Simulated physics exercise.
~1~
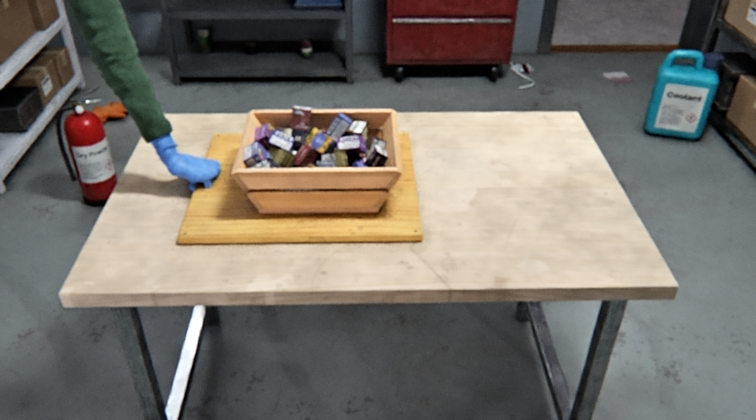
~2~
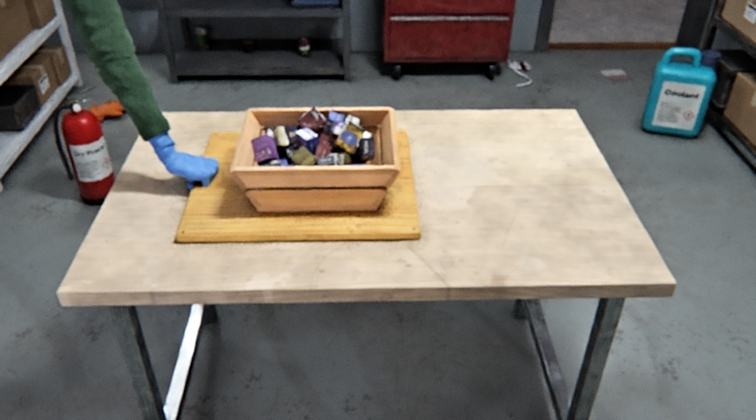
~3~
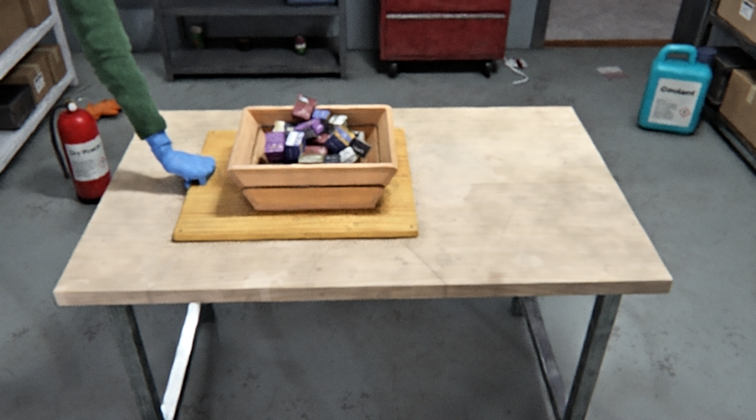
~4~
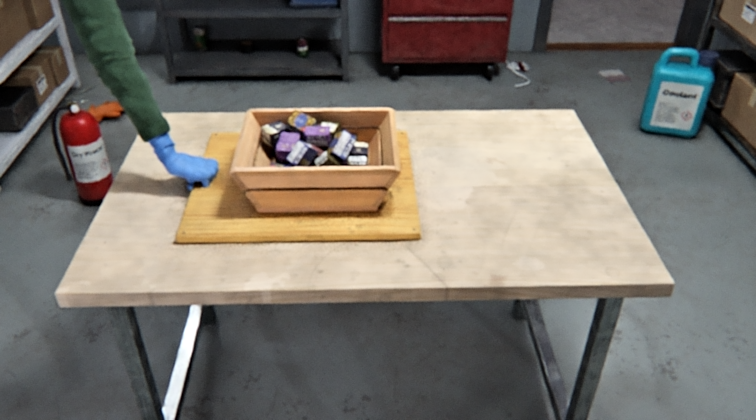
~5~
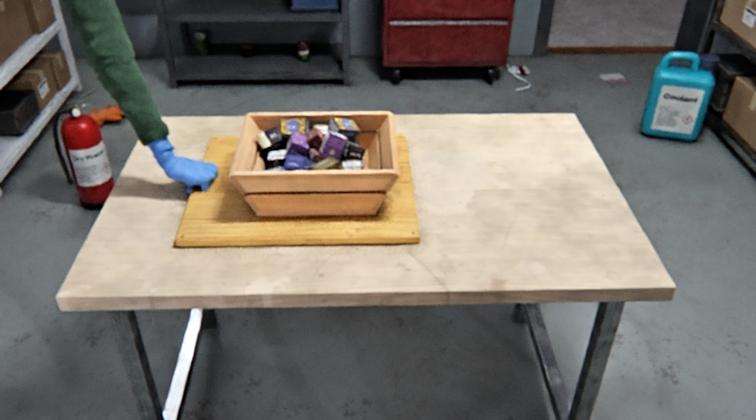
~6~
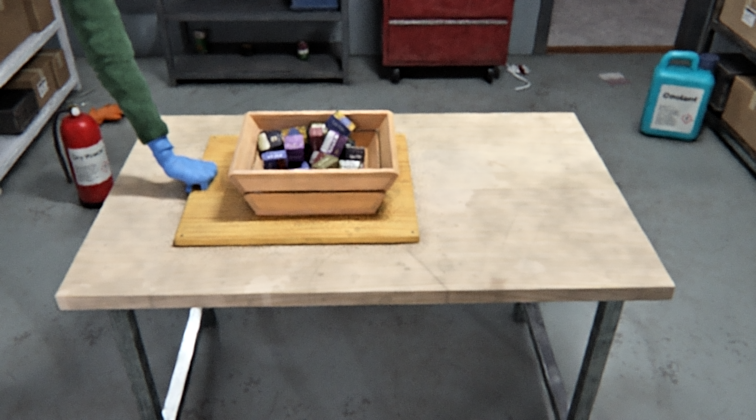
A blue-gloved hand held the edge of a wooden board on a workbench as the small cartons heaped in the tote on top shifted and tumbled into new positions. By the end the hand was still on the board, and the visible cartons lay inside the tote.
